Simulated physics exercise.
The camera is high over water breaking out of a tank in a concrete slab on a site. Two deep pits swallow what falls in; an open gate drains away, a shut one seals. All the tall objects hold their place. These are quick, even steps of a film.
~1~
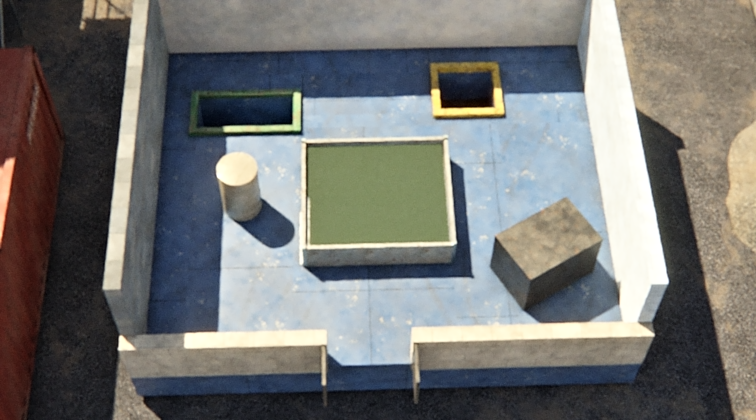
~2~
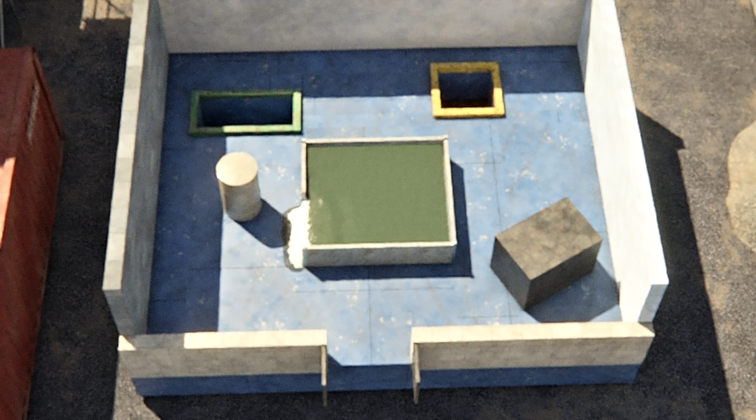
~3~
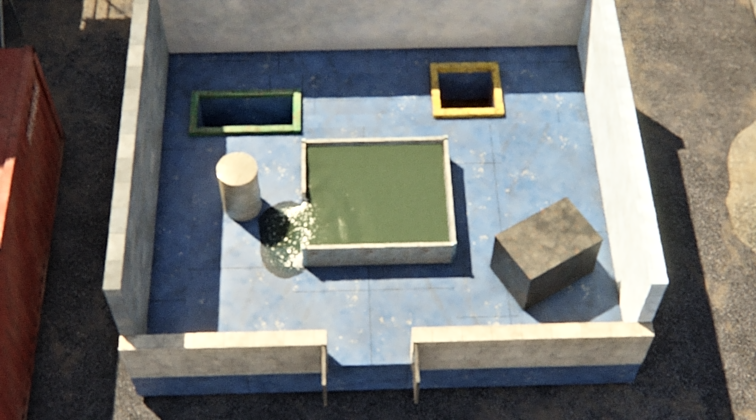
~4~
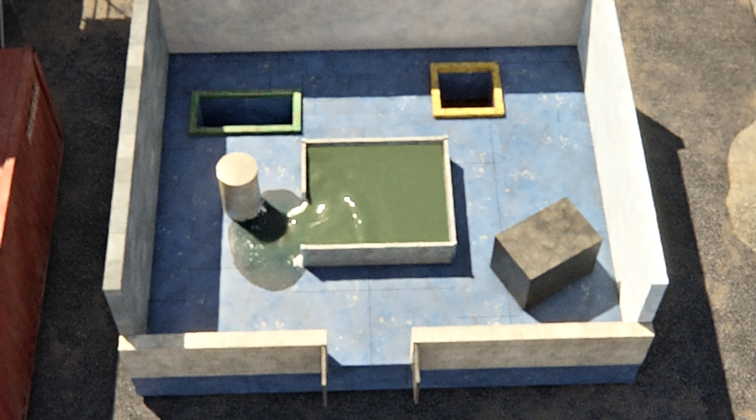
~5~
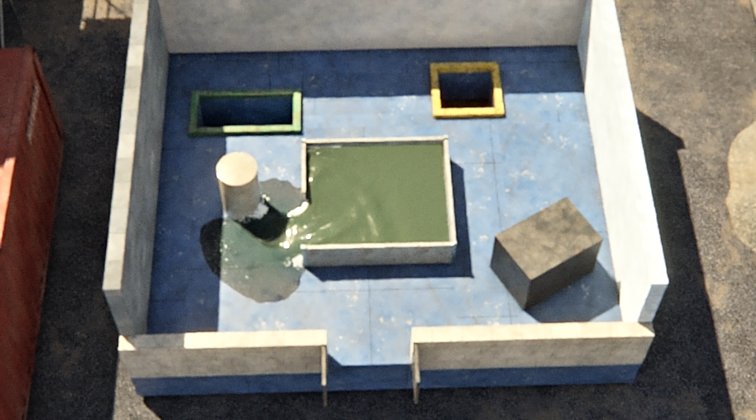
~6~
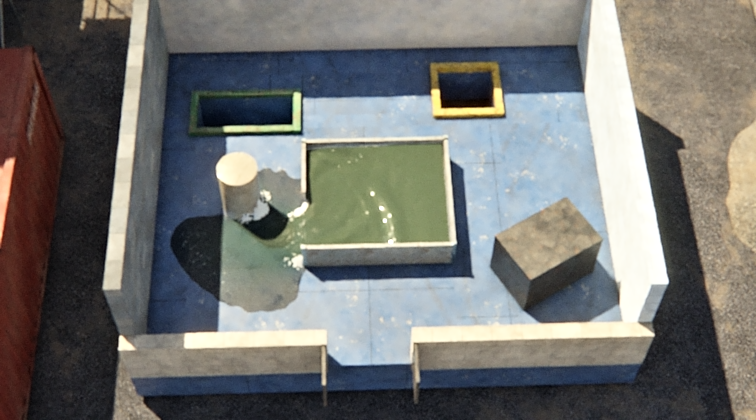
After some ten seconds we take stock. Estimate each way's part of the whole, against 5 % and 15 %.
In the end: The gate takes not even 5 %; the yellow pit takes not even 5 %; the green pit takes not even 5 %.
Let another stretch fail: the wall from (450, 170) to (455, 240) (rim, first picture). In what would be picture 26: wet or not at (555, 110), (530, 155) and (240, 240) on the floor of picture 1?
One after the other: Covered, awash, dry.
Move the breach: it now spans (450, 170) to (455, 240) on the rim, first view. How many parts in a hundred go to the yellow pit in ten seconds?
In per cent: Yellow 4.
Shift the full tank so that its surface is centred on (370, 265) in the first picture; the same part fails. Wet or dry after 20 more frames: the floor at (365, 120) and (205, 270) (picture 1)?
In turn: Not flooded, awash.
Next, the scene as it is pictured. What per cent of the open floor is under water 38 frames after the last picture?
I make it 60 per cent.
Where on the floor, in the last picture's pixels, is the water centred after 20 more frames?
Near (298, 234).
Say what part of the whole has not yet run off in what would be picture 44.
Near 98 in a hundred.
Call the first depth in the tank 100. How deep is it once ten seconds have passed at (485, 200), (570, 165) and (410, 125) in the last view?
About 4, 6 and 10 per cent.
A moment on, water covers 15 % of the floor; the gate 0 %, the yellow pit 0 %, the green pit 0 %.
Next, water covers 20 % of the floor; the gate 0 %, the yellow pit 0 %, the green pit 0 %.
Then, water covers 30 % of the floor; the gate 0 %, the yellow pit 0 %, the green pit 0 %.
Later, water covers 60 % of the floor; the gate 1 %, the yellow pit 0 %, the green pit 0 %.
In the end, water covers 90 % of the floor; the gate 2 %, the yellow pit 0 %, the green pit 1 %.
